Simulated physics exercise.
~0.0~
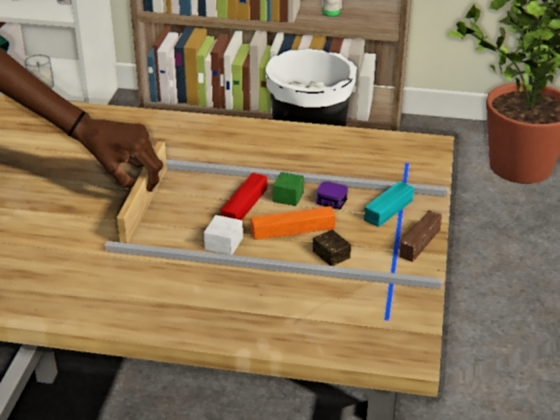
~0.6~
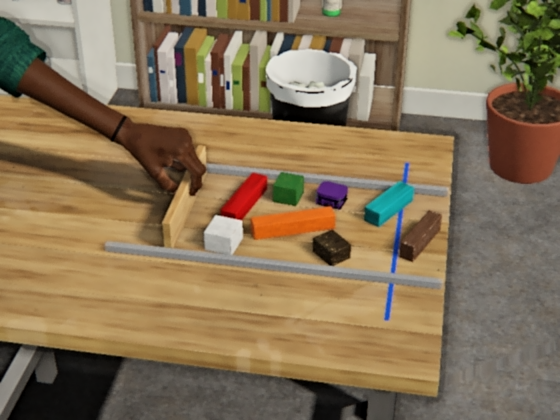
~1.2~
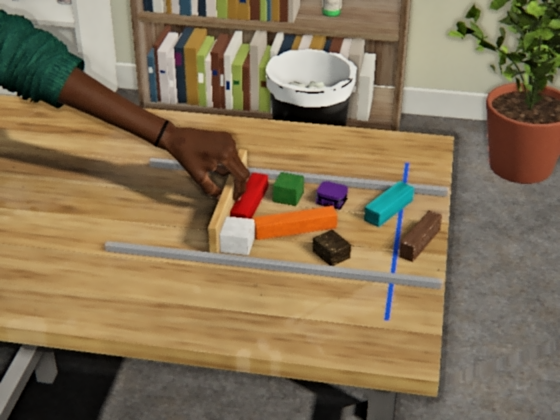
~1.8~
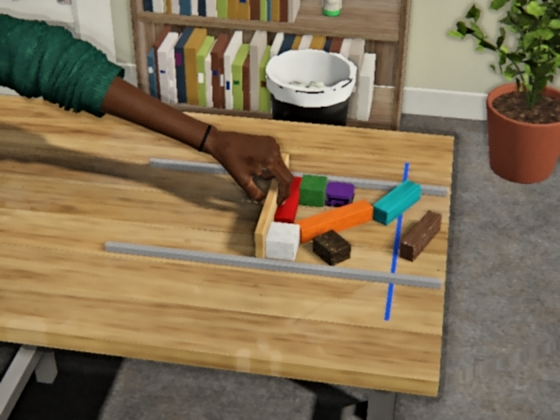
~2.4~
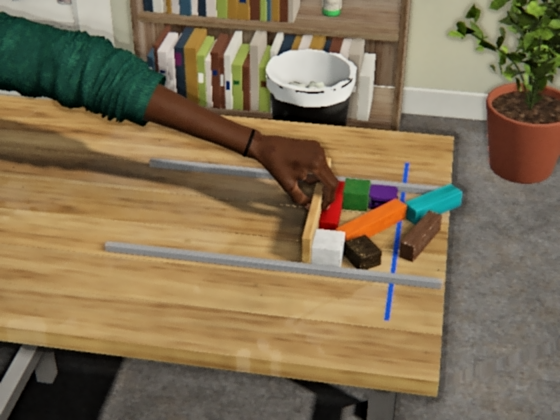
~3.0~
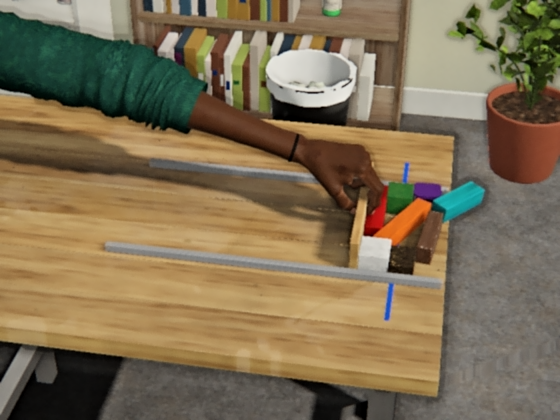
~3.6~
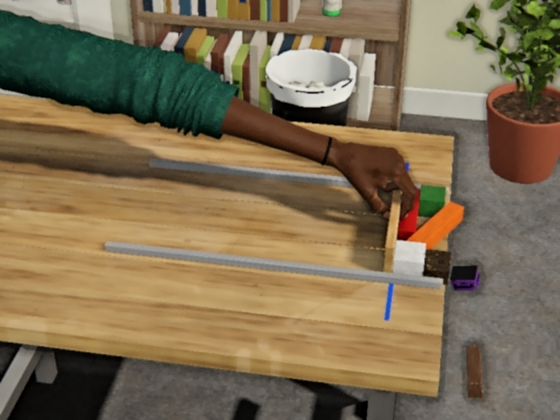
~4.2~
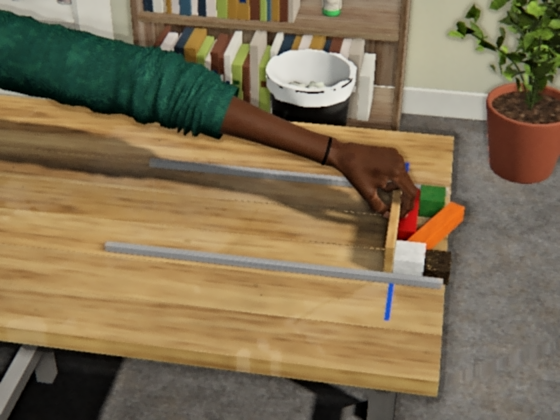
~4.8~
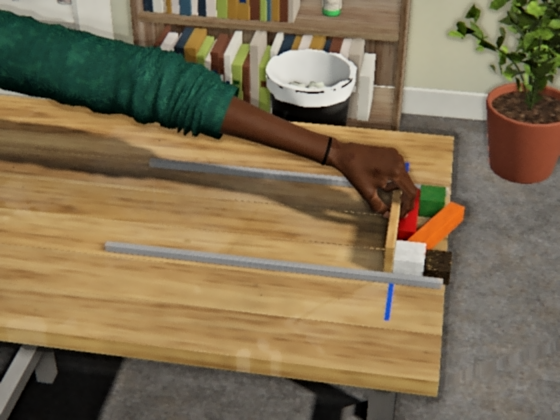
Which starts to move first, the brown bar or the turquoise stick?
The turquoise stick starts to move first. The brown bar is still at rest when the stick begins sliding to the right.
